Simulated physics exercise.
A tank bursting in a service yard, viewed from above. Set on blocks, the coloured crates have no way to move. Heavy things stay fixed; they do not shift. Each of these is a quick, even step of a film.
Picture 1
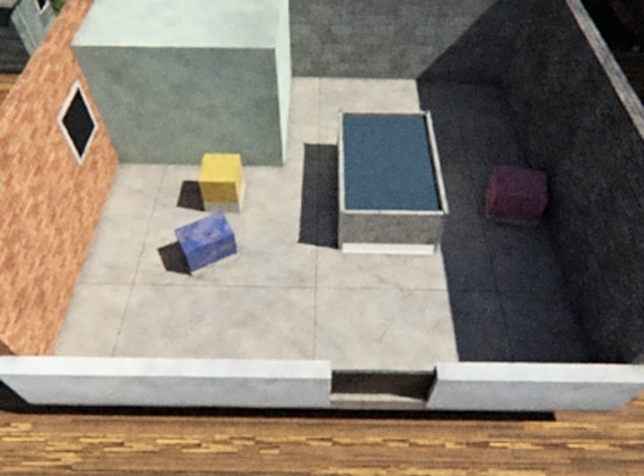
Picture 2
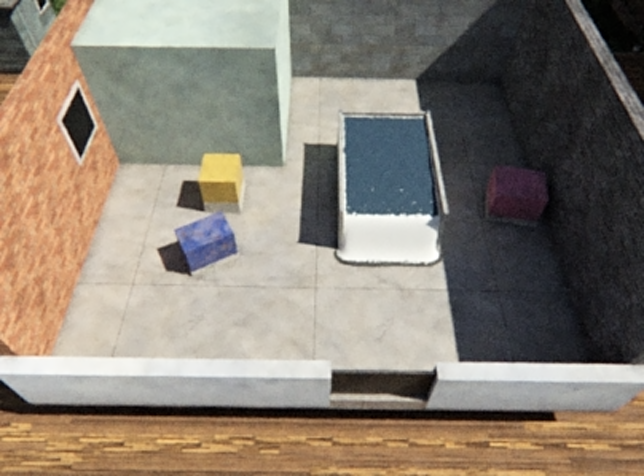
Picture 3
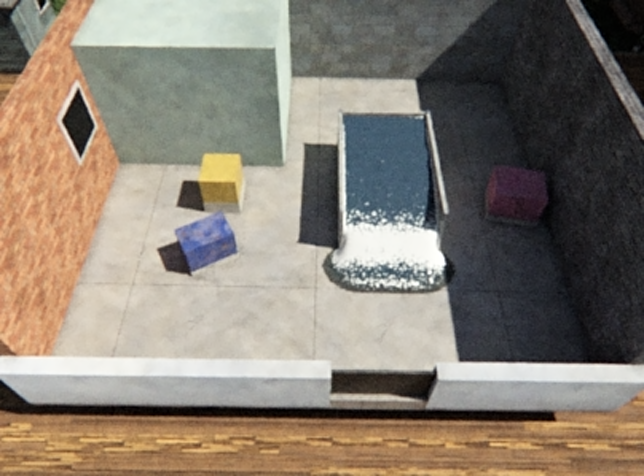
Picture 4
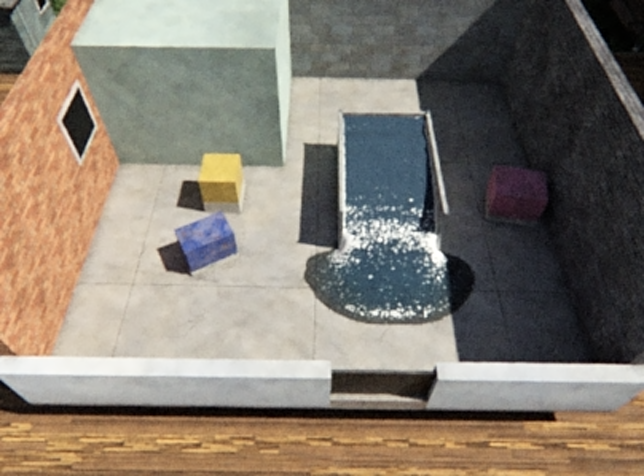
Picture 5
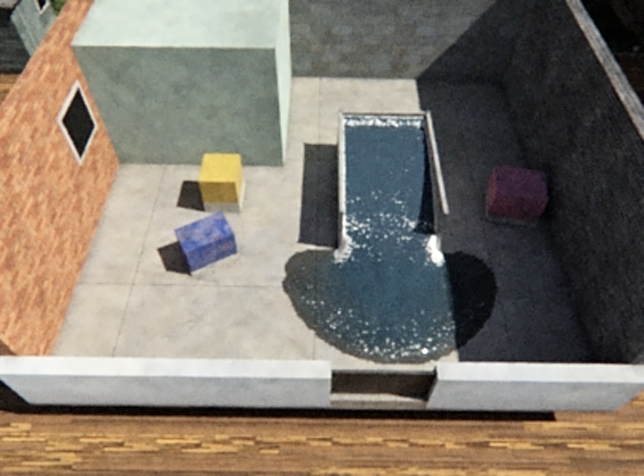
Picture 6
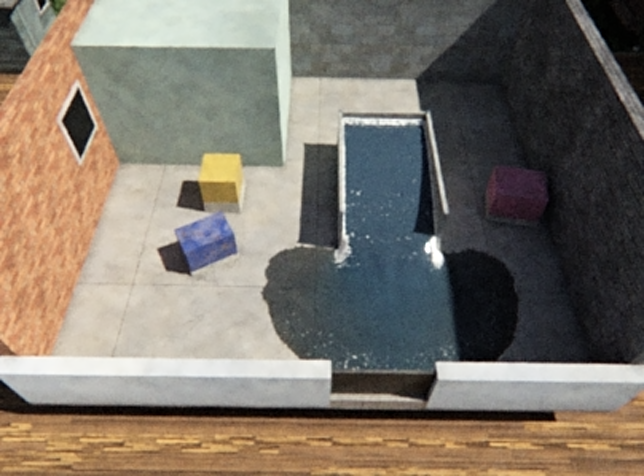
Water sits still in a rectangular tank in a walled yard, then bursts from the tank's near end in a white, foaming rush. It spreads across the pale floor in a widening, darkening pool, reaching the gap in the low front wall, while the yellow, blue and purple crates stay put.
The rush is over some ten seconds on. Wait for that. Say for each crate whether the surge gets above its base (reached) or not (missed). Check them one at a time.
In order: The blue crate ends up wet; the pink crate ends up wet; the yellow crate ends up dry.
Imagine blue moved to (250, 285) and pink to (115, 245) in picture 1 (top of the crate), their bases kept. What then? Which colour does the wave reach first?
Answer: The crate marked blue.
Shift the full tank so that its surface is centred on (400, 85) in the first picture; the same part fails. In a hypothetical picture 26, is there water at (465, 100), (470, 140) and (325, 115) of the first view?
As listed: Free of water, dry, dry.
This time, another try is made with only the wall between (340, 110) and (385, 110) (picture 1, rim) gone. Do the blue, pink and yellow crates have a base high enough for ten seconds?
The blue crate stays untouched; the pink crate gets drenched; the yellow crate stays untouched.
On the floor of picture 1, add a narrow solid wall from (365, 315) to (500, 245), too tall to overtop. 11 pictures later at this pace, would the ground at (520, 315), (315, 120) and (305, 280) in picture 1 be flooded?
Outcome by spot, in order - unwatered, unwatered, watered.
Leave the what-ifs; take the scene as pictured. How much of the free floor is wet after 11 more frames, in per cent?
30 %.
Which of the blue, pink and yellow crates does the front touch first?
The crate marked blue.
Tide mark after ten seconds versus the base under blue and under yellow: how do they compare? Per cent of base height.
130 and 60 %, roughly.
A moment on, water covers 25 % of the floor; the blue crate water round its plinth, the pink crate not reached, the yellow crate not reached.
Next, water covers 30 % of the floor; the blue crate water round its plinth, the pink crate not reached, the yellow crate not reached.
Then, water covers 50 % of the floor; the blue crate water round its plinth, the pink crate water round its plinth, the yellow crate not reached.
Later, water covers 80 % of the floor; the blue crate water round its plinth, the pink crate water round its plinth, the yellow crate water round its plinth.
In the end, water covers 100 % of the floor; the blue crate was topped, the pink crate was topped, the yellow crate stayed above the water.
